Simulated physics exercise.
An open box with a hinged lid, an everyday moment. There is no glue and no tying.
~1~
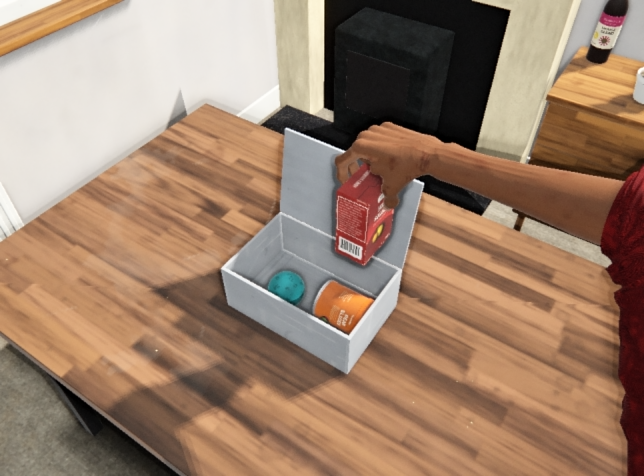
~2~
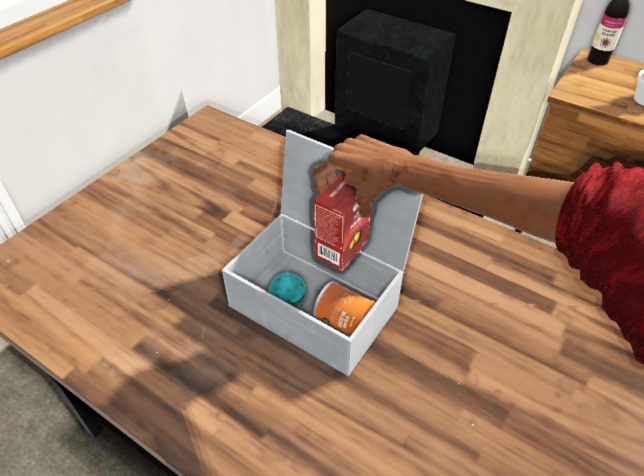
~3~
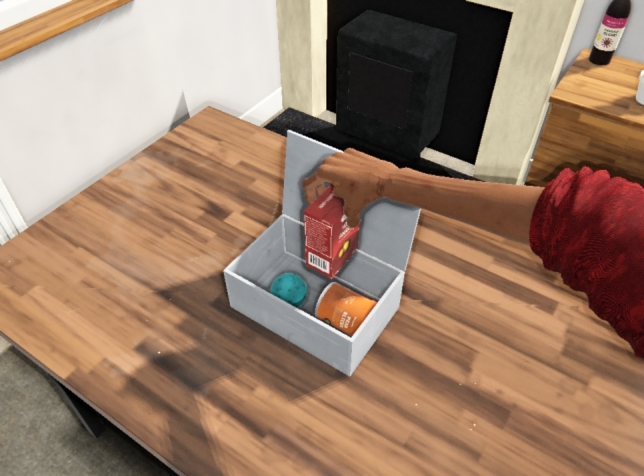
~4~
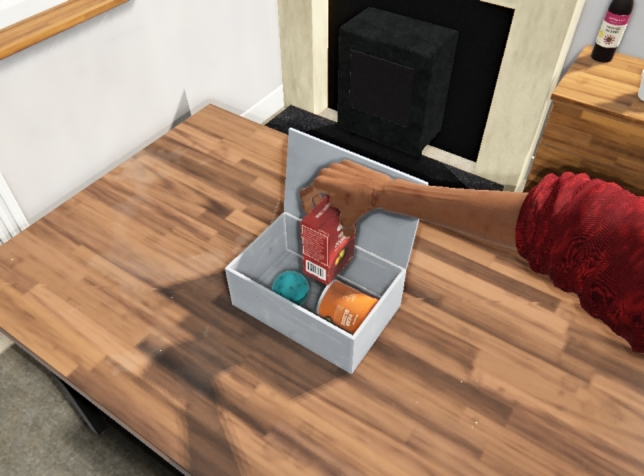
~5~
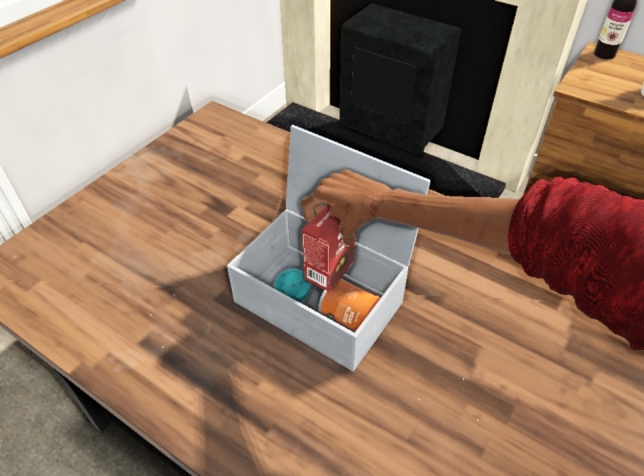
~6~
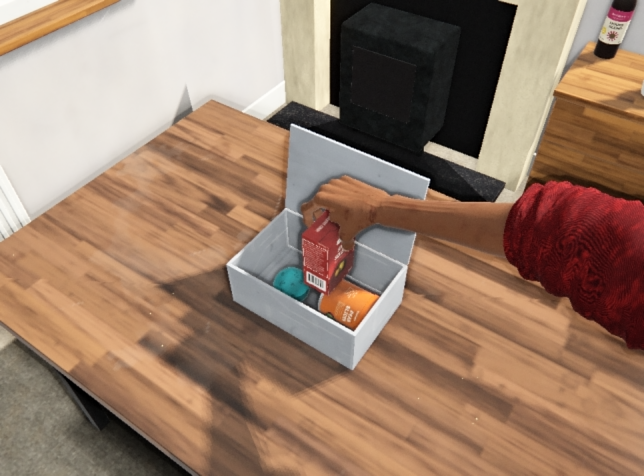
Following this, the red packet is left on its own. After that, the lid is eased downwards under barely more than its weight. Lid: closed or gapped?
Closed.
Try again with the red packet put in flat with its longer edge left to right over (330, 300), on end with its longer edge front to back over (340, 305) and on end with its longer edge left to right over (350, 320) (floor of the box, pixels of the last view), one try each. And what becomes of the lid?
Trial 1: Lid fully lowered. Trial 2: Lid propped open. Trial 3: Lid propped open.
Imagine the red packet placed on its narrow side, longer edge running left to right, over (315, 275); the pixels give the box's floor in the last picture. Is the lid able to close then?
Well, in that case it fits down fine.
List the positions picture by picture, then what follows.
The first frame shows on its way; red packet (366, 213).
The second frame shows on its way; red packet (343, 221).
The third frame shows on its way; red packet (333, 231).
The fourth frame shows on its way; red packet (329, 239).
The fifth frame shows on its way; red packet (330, 247).
The sixth frame shows in place under the hand; red packet (329, 252).
Then, 0.50 s on from there, red packet on its side near (304, 260); turquoise ball shifted a little.
Then, 1.20 s on from there, lid starting down; red packet on its side near (296, 263); turquoise ball shifted a little.
Then, 1.70 s on from there, lid 51° above the rim; red packet on its side near (296, 263); turquoise ball shifted a little; orange tin shifted a little.
Then, 2.10 s on from there, lid 16° above the rim; red packet on its side near (296, 263); turquoise ball shifted a little; orange tin shifted a little.
In the end, lid shut; toppled in the box, red packet; the other 2 unmoved. At the end, from the last picture's camera, red packet near (296, 263).
